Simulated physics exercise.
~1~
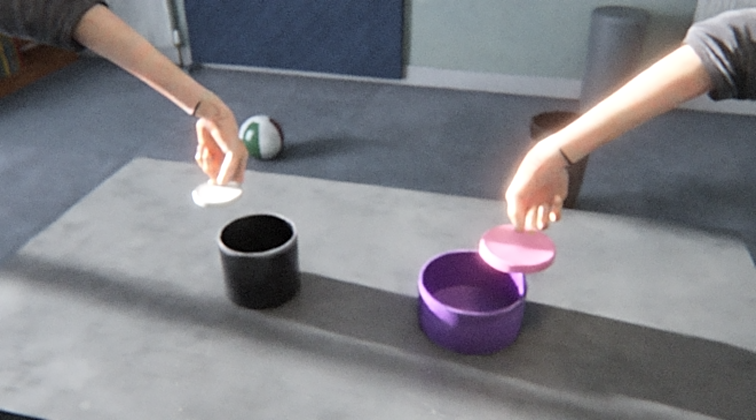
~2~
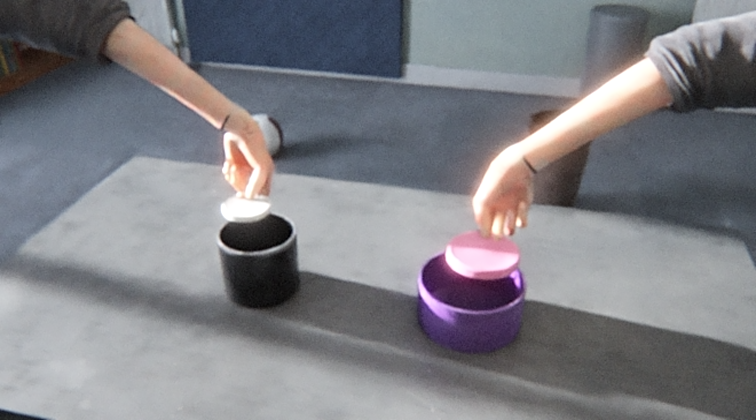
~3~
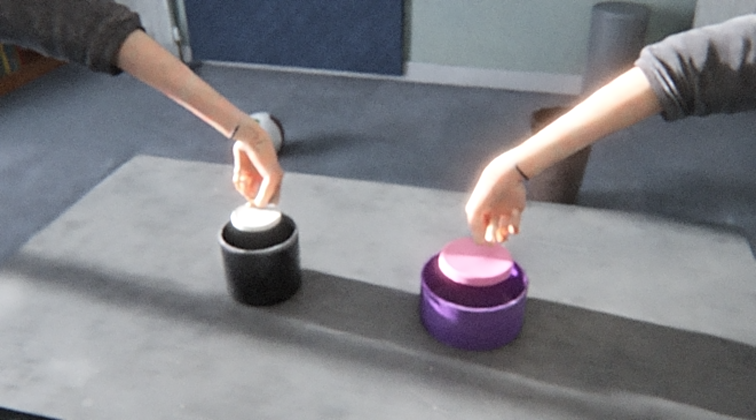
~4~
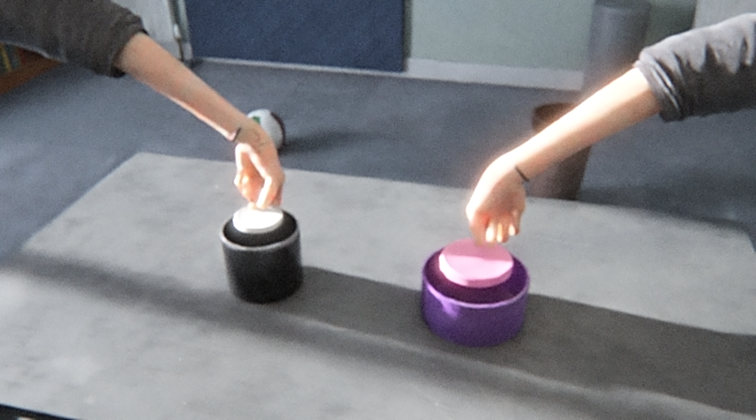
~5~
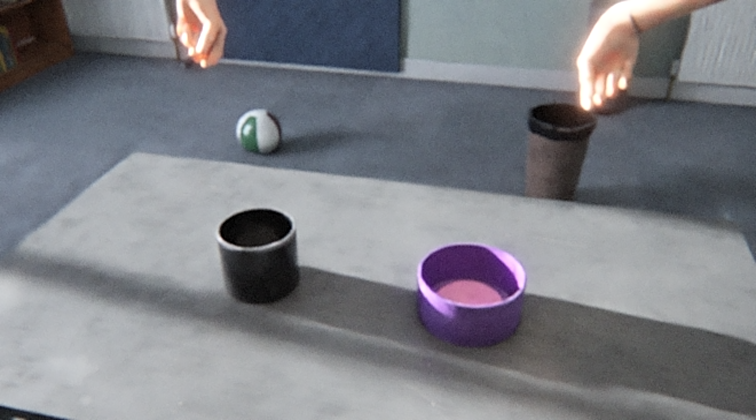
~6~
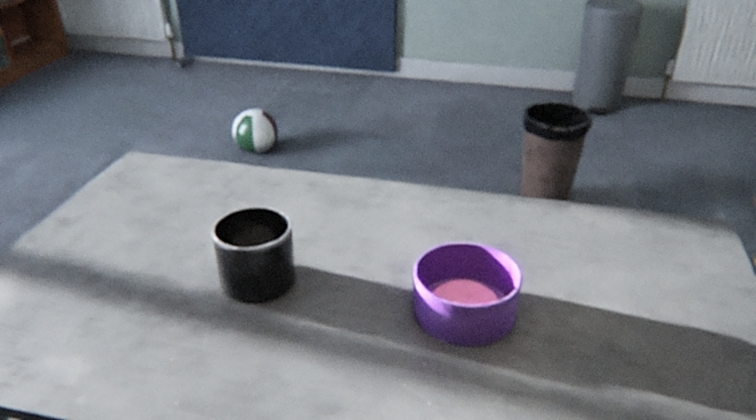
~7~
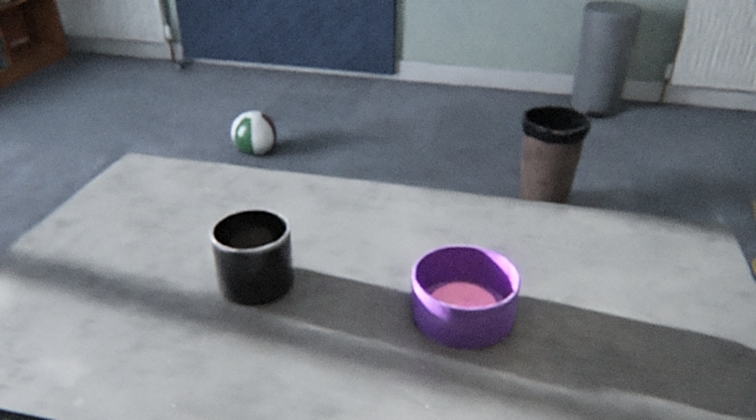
A white coaster and a pink lid, each held by a hand, move over a grey table seen from above by a slightly swaying camera. A black jar stands on the left and a wider purple one on the right, with a ball and a brown bin on the floor behind. The left hand carries the coaster right and down to the black jar, while the right hand brings the lid left over the purple one. Both hands let go and draw back out of view. The pink lid drops inside and lies at the bottom, and the white coaster drops out of sight inside the black jar.
